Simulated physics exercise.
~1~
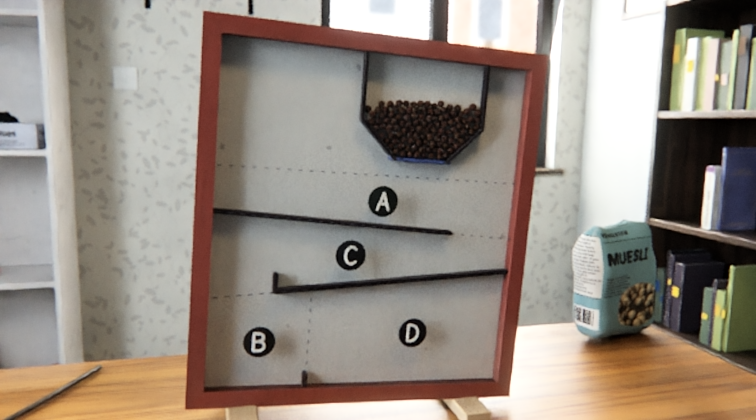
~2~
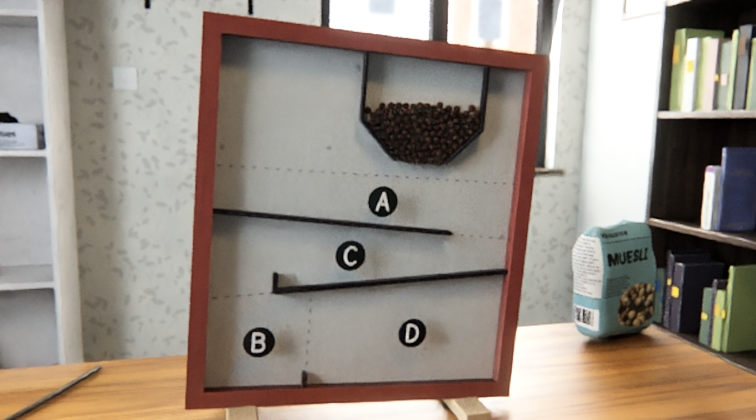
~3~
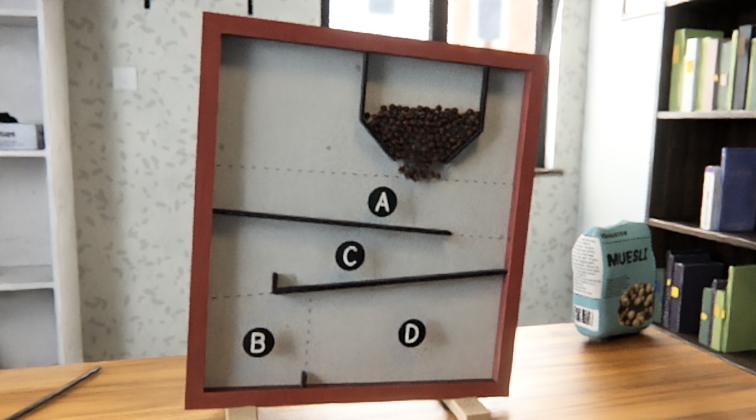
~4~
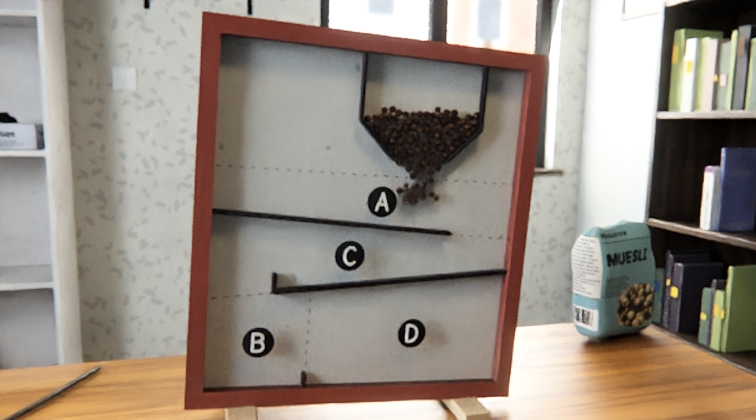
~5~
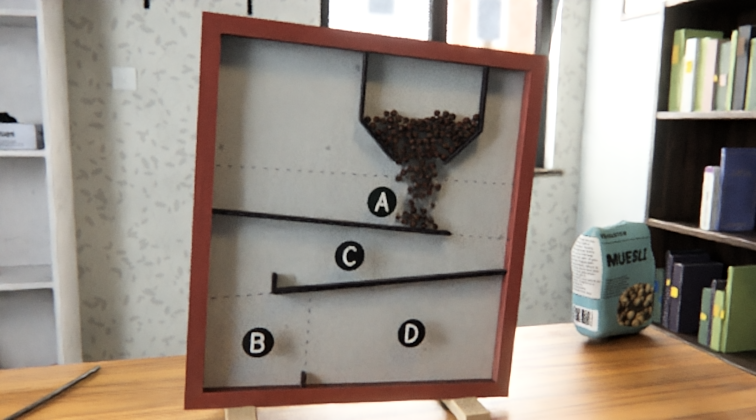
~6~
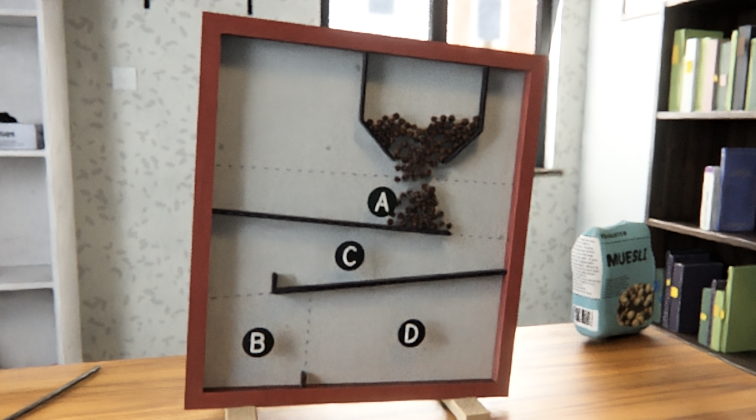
On a wooden table, small dark pills pour from a funnel onto the ramp below.
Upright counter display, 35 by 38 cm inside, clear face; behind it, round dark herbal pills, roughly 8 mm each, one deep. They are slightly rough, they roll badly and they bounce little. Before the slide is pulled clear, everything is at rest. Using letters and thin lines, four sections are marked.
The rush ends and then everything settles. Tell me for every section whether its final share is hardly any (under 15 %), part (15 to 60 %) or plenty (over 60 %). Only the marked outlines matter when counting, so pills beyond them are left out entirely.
The shares are section A part, section B hardly any, section C part, section D hardly any.
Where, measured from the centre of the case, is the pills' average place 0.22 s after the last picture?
Right about 7 cm, up about 1 cm.
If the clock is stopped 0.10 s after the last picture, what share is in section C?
Share: Some 5 per cent.
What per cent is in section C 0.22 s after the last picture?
It works out at roughly 20 %.
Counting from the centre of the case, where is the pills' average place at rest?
Right: About 7 cm; below: About 2 cm.
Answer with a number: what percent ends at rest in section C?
Share at rest there: Approx. 50 %.
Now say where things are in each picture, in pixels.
In the first picture, tilted 4° clockwise; about 110 pills; pills' middle (426, 131); A (383, 201), B (259, 342), C (351, 255), D (413, 333); slide (391, 159) to (448, 163).
In the second picture, pills' middle (424, 126); 3 out, lowest pill (439, 163).
In the third picture, pills' middle (423, 132); 12 out, lowest pill (416, 177).
In the fourth picture, pills' middle (421, 145); 23 out, lowest pill (414, 202).
In the fifth picture, pills' middle (423, 155); 34 out, lowest pill (435, 227).
In the sixth picture, pills' middle (422, 164); 46 out, lowest pill (449, 226); wall ends (448, 233), (275, 275), (304, 374), (366, 50) to (393, 159), (444, 163) to (487, 65).
Then, 0.10 s later than the last picture, the pills' middle is 6 cm right of and 4 cm above the centre; A 60 %, C 5 %.
Then, 0.22 s later than the last picture, the pills' middle is 7 cm right of and 1 cm above the centre; A 75 %, C 20 %.
Then, 0.45 s later than the last picture, the pills' middle is 7 cm right of and 1 cm below the centre; A 60 %, C 40 %.
All still 1.4 s after it, A 50 %, B 0 %, C 50 %, D 0 %.
